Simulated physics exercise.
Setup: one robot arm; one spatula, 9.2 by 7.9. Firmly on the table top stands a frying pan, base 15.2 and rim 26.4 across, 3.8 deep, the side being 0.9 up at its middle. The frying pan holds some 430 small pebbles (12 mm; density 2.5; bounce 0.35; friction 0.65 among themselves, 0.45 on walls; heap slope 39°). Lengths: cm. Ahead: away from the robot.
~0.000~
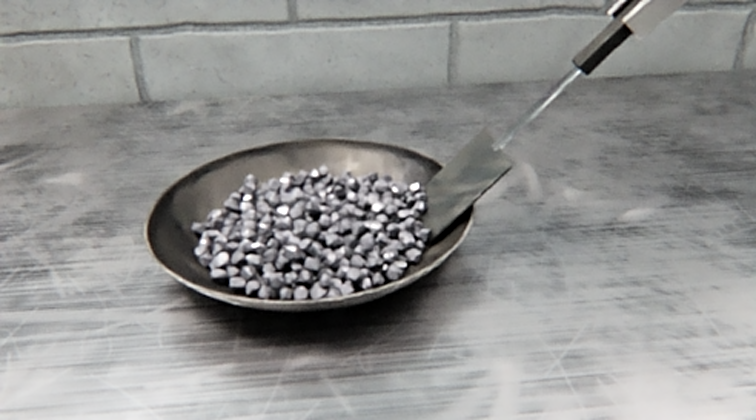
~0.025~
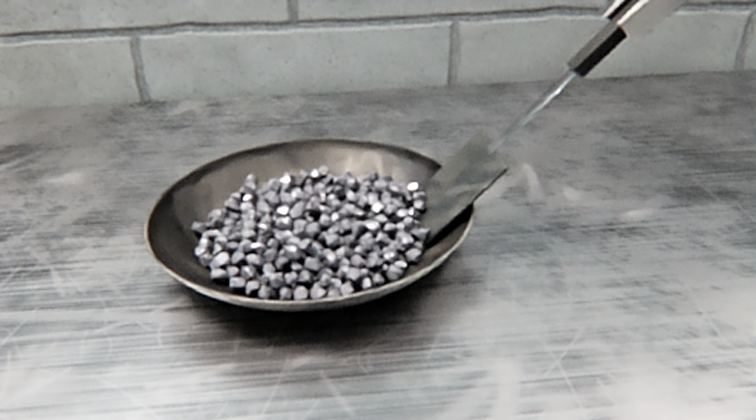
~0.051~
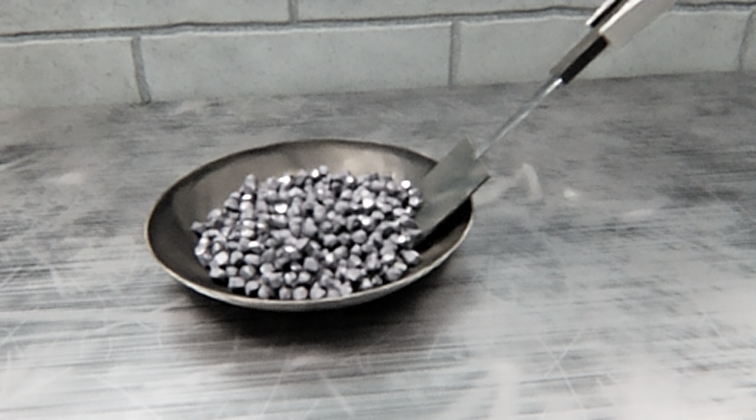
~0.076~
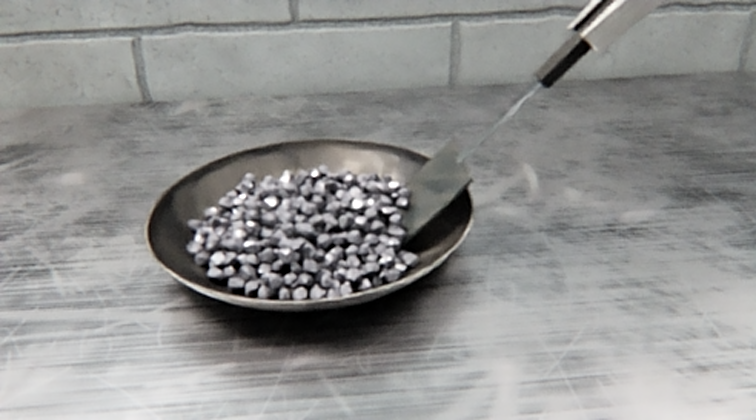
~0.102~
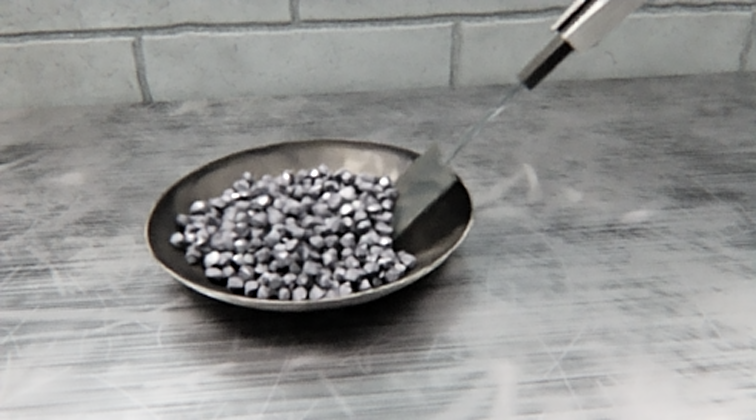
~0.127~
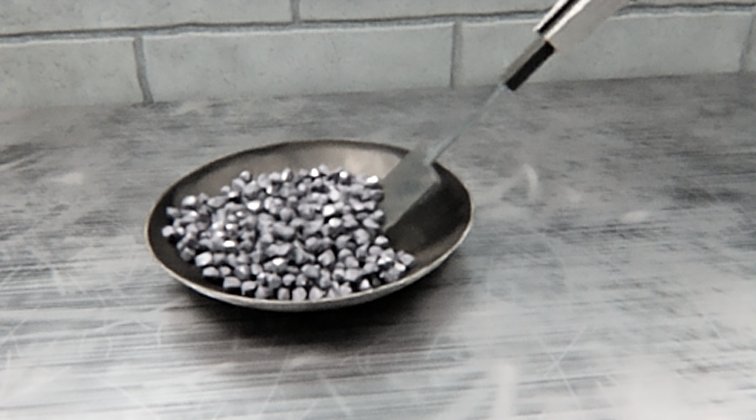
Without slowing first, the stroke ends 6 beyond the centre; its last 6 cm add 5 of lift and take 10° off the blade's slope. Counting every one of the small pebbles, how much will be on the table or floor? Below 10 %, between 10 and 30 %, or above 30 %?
Below 10 %.
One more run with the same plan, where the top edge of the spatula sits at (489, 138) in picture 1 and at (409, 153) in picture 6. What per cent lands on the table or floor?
Around 5 per cent finishes on the table or floor.
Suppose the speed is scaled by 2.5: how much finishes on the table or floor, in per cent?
Roughly 25 per cent.
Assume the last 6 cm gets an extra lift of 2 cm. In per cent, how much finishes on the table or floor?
I'd reckon around 5 per cent.
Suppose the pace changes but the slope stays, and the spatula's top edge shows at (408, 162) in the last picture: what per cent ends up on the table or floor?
Roughly 10 per cent.
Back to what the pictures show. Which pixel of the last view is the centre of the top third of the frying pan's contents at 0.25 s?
About pixel (220, 209).
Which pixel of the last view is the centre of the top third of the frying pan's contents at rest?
I'd say around pixel (209, 212).
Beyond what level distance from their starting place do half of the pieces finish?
The figure is about 5 cm.
By 0.19 s, sloping 46°, highest piece 5 above the table; 433 in the frying pan.
By 0.25 s, sloping 41°, highest piece 6 above the table; 427 in the frying pan, 6 on the blade or in flight.
By 0.48 s, sloping 36°, highest piece 10 above the table; 415 in the frying pan, 15 on the table or floor, 3 on the blade or in flight.
By 1.53 s, sloping 36°, highest piece 6 above the table; 415 in the frying pan, 18 on the table or floor.
Final count, 415 in the frying pan, 18 on the table or floor. That is 4 % on the table or floor.
